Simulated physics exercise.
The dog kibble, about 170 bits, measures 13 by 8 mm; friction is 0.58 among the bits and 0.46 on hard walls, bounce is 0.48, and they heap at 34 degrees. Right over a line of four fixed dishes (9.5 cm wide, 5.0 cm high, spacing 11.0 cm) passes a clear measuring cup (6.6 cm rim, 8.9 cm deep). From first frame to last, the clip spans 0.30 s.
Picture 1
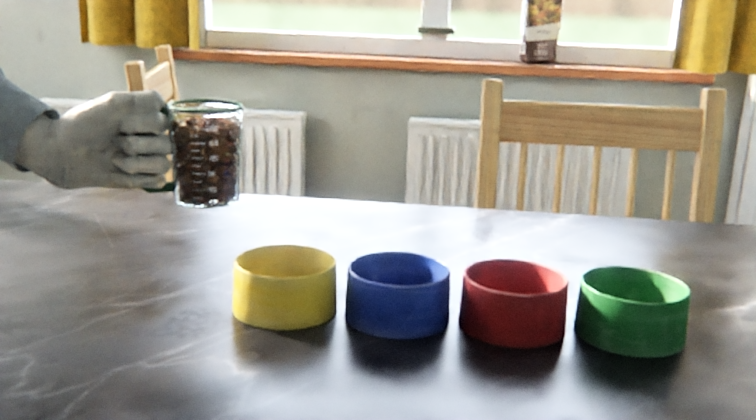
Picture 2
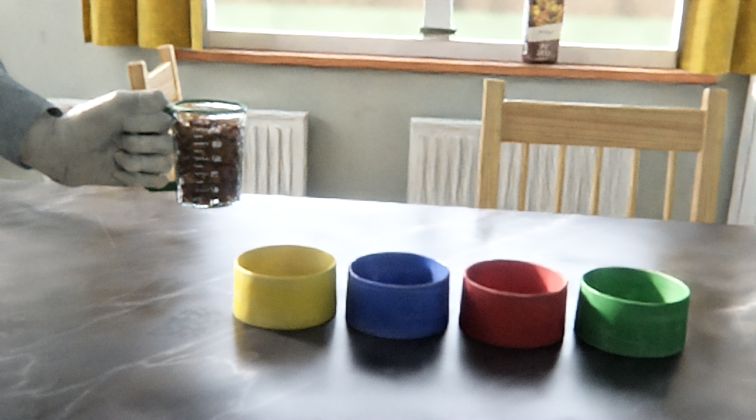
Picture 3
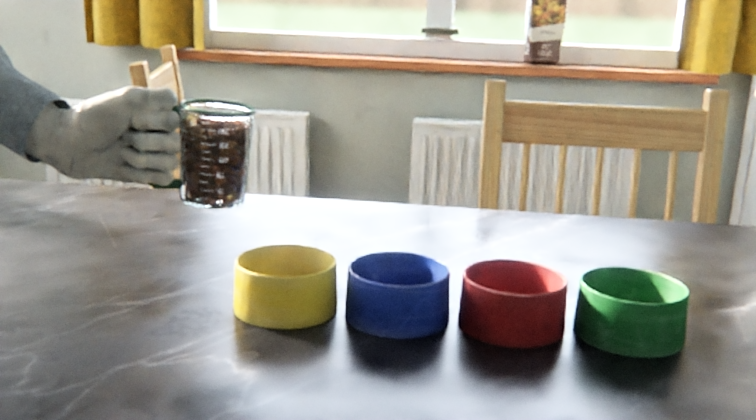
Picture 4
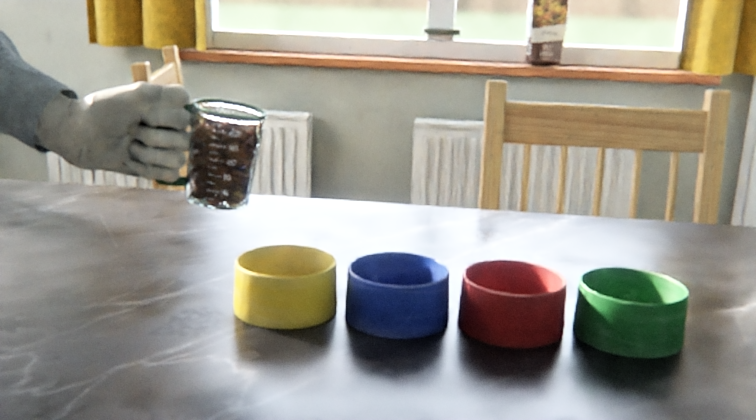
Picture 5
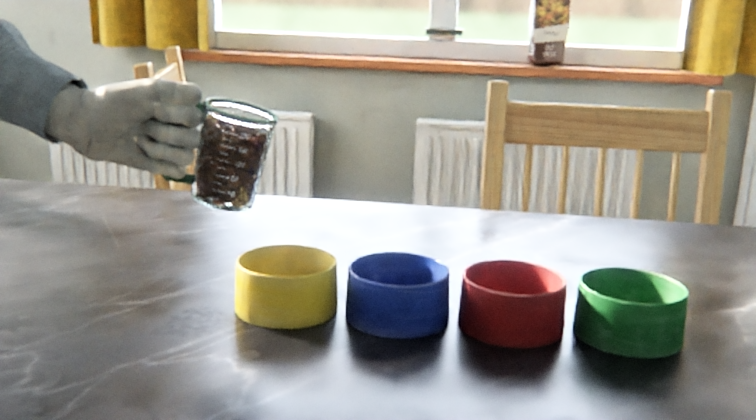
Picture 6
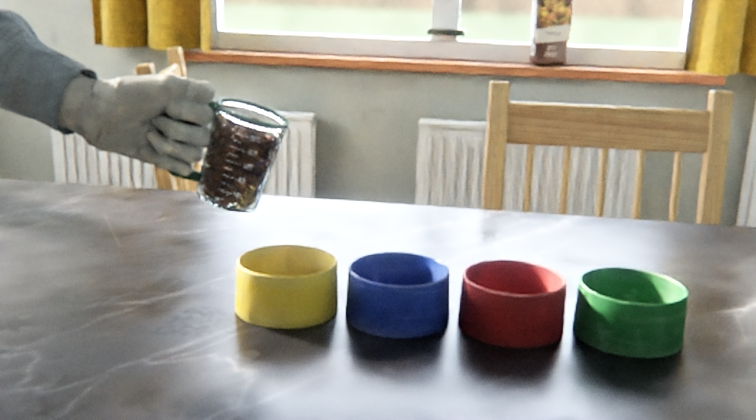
Gloved hand holding a clear measuring cup of dog kibble, moving it slightly right and tilting it near four coloured dishes.
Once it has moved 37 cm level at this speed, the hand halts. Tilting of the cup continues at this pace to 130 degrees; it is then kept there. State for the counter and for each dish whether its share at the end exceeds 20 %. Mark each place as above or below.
Marks: Red dish above, blue dish below, green dish below, yellow dish below, counter below.
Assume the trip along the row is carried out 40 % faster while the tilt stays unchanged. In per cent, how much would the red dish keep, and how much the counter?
Result - red dish: 30; counter: 20.
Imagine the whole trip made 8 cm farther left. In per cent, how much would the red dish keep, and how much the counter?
In that case the red dish gets 0 and the counter 0.
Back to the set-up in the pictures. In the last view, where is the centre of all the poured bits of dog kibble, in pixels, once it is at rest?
Close to pixel (513, 308).
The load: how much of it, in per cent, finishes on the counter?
Some 10 in a hundred.
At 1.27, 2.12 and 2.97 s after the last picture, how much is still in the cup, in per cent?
It goes roughly like this: 90, 0, 0 per cent.
Then, 1.27 s after the last picture, tilt 109 degrees; cup holds 90 %, blue 5 %.
Then, 2.12 s after the last picture, tilt 130 degrees; cup holds 0 %, red 90 %, blue 5 %.
Then, 2.97 s after the last picture, tilt 130 degrees; cup holds 0 %, red 90 %, blue 5 %.
In the end, red 90 %, blue 5 %, green 0 %, yellow 0 %, counter 10 %.
